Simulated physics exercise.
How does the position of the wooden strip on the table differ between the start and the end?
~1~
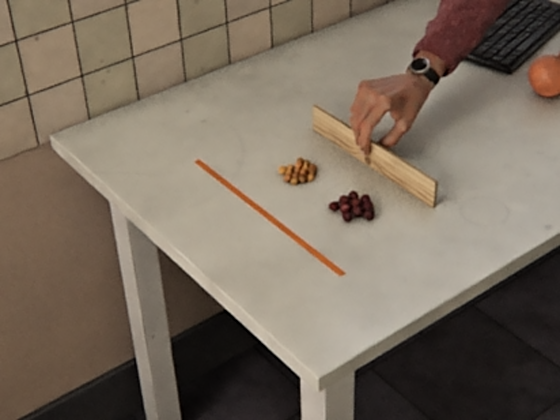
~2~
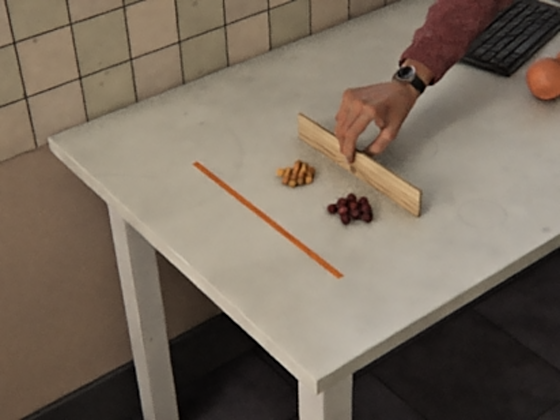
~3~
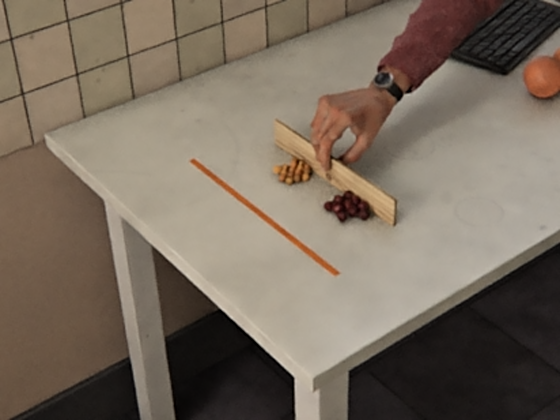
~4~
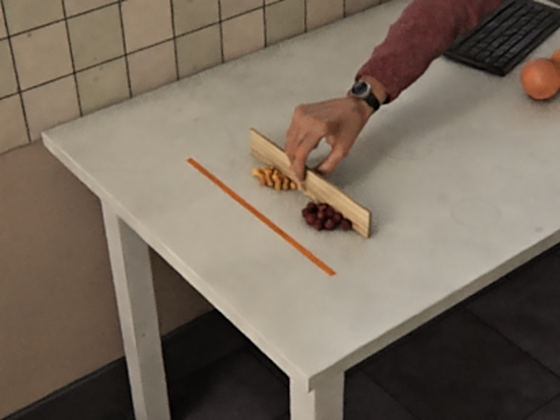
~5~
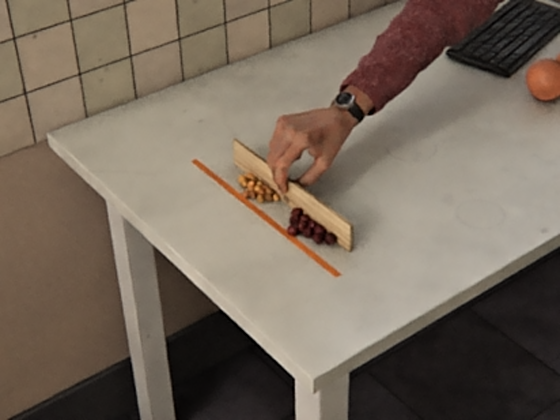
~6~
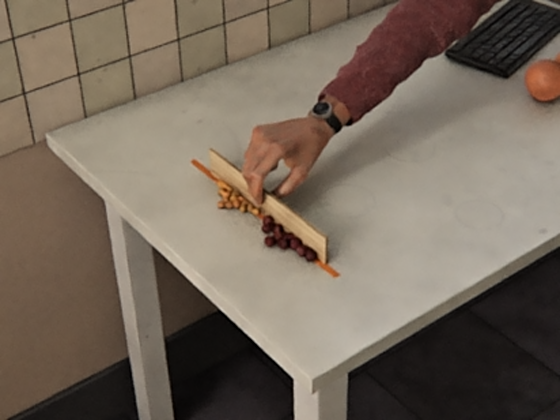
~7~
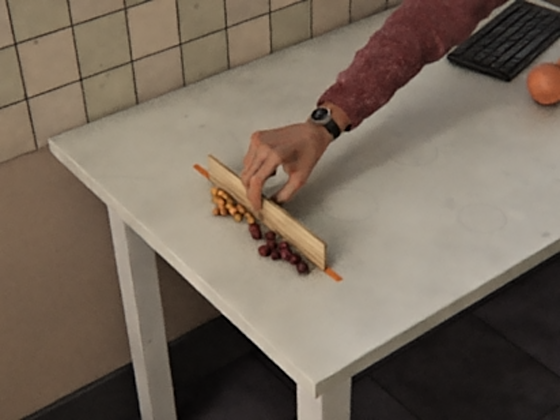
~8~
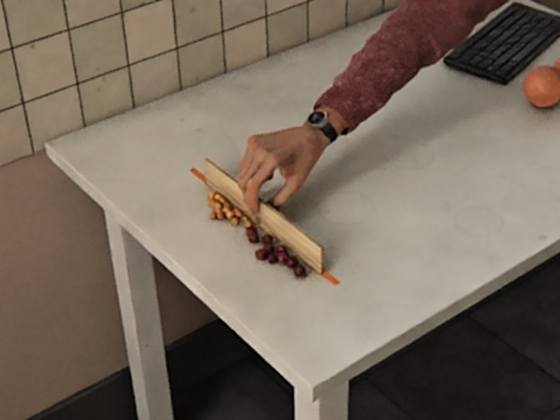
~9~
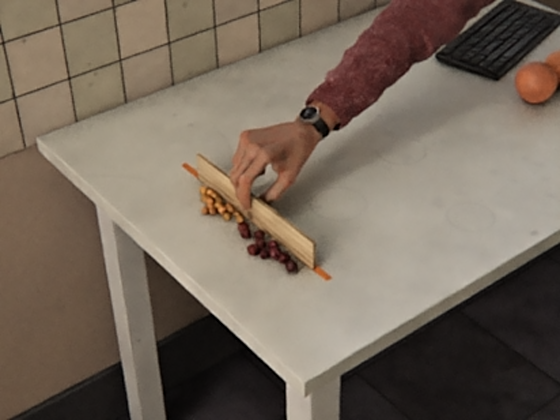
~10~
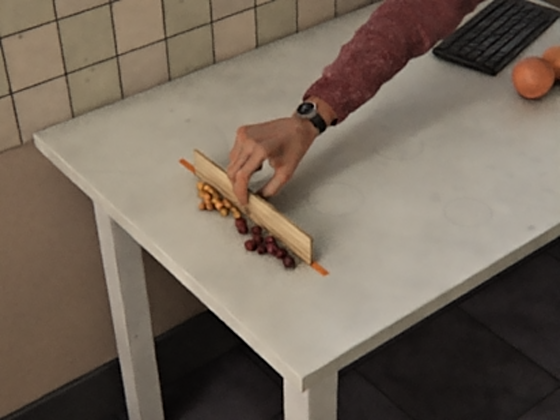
At the start the wooden strip stands well to the right of the orange line, with the two piles between them. By the end it is farther left and nearer the front, standing at the orange line.
A hand slides a wooden strip left, pushing two small piles past an orange line.
